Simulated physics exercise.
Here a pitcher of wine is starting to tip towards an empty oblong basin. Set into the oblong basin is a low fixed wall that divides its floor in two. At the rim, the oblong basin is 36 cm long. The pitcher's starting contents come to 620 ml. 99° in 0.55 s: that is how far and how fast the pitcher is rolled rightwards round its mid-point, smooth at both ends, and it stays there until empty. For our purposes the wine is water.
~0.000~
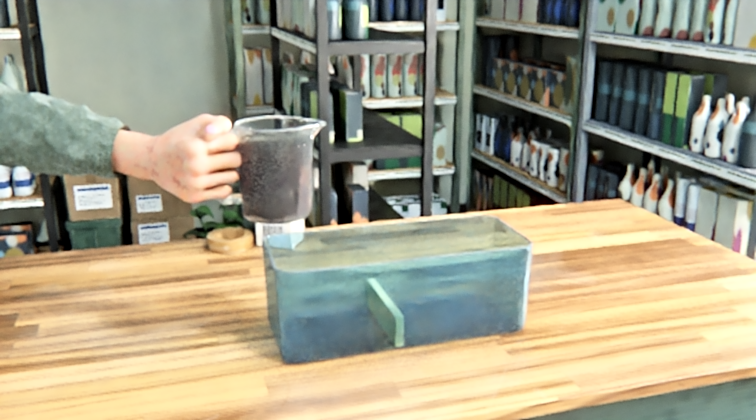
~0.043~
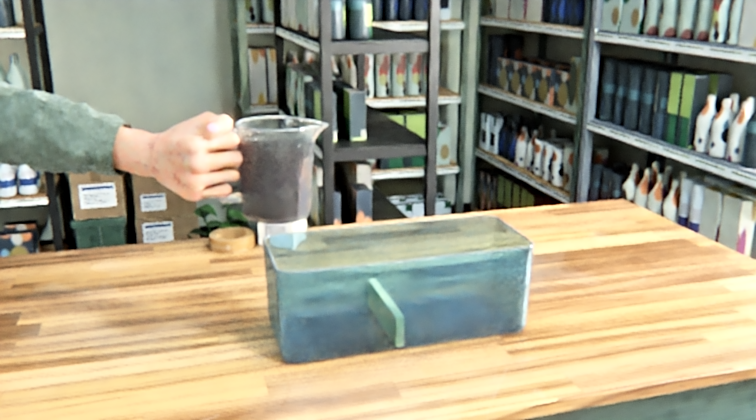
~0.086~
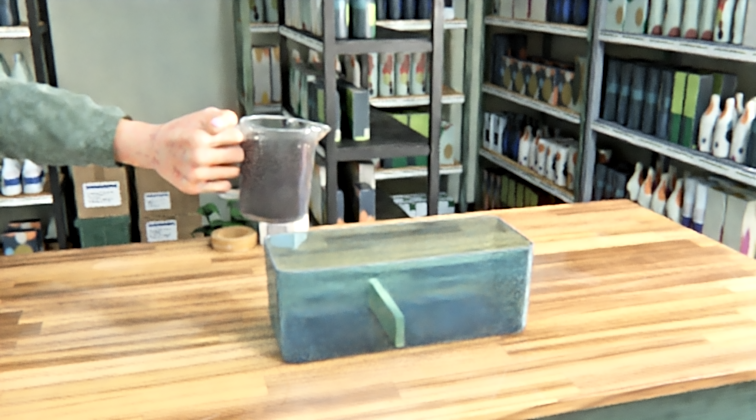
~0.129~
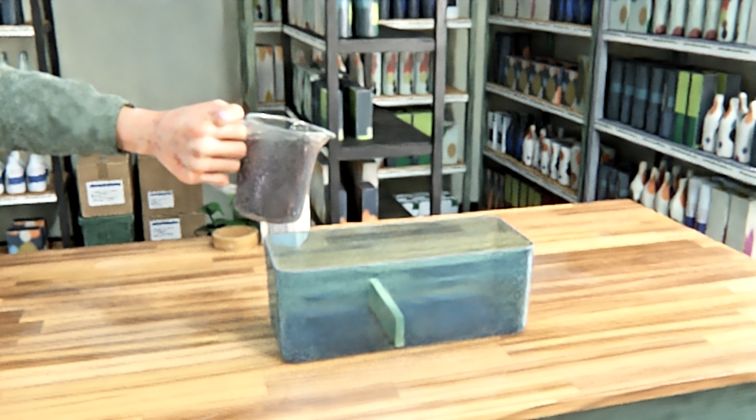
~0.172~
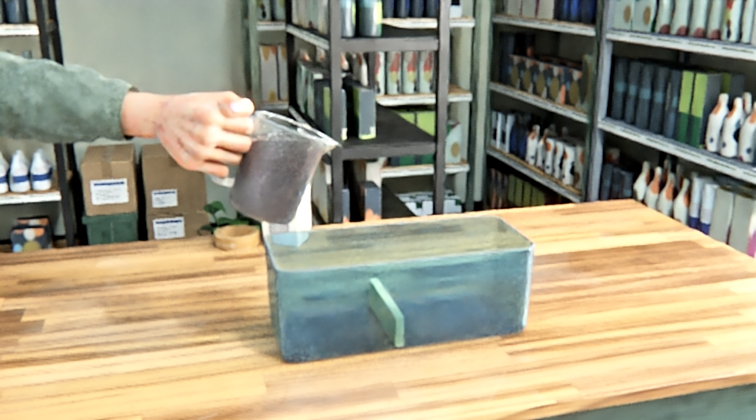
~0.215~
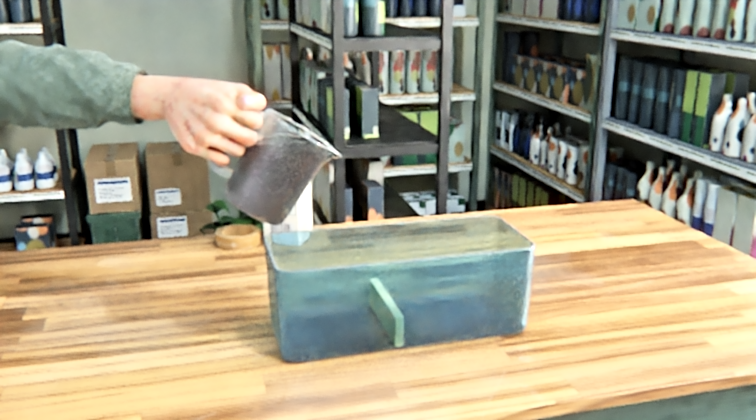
In a shop lined with shelves of bottles and boxes, a wooden counter is seen from the front and slightly above. A hand in a grey-green sleeve holds a clear pitcher of dark liquid at left, above an oblong, see-through bluish basin with a small green upright piece at its front. The hand gradually rolls the pitcher rightwards, while the view drifts slightly and the basin stays still.
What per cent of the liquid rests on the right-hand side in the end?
21 percent.
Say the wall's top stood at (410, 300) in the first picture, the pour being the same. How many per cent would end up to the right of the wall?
With the wall placed like that, close to 10 per cent.
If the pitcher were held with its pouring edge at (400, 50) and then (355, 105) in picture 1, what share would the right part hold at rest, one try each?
Near 90 in a hundred on the first go and near 90 in a hundred on the second.
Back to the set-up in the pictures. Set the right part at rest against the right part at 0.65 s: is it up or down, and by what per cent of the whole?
Change in share is positive, near 8 percent.
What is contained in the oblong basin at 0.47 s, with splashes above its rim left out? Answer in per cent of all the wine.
18 %, give or take.
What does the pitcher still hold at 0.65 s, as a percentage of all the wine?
Remaining share: Approx. 22 %.
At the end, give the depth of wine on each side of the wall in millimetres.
I'd say close to 22 mm on the left, close to 4 mm on the right.
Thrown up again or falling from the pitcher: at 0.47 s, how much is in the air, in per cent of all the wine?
At that moment, about 20 percent.
After 0.47 s the tilt is 93° and 61 per cent is still to pour, 13 is left of the wall and 6 right of it.
After 0.65 s the tilt is 99° and 22 per cent is still to pour, 52 is left of the wall and 13 right of it.
After 0.84 s the tilt is 99° and 6 per cent is still to pour, 69 is left of the wall and 20 right of it.
After 1.05 s the tilt is 99° and 1 per cent is still to pour, 77 is left of the wall and 21 right of it.
In the end 78 per cent lies left of the wall, 21 right of it and 1 outside.
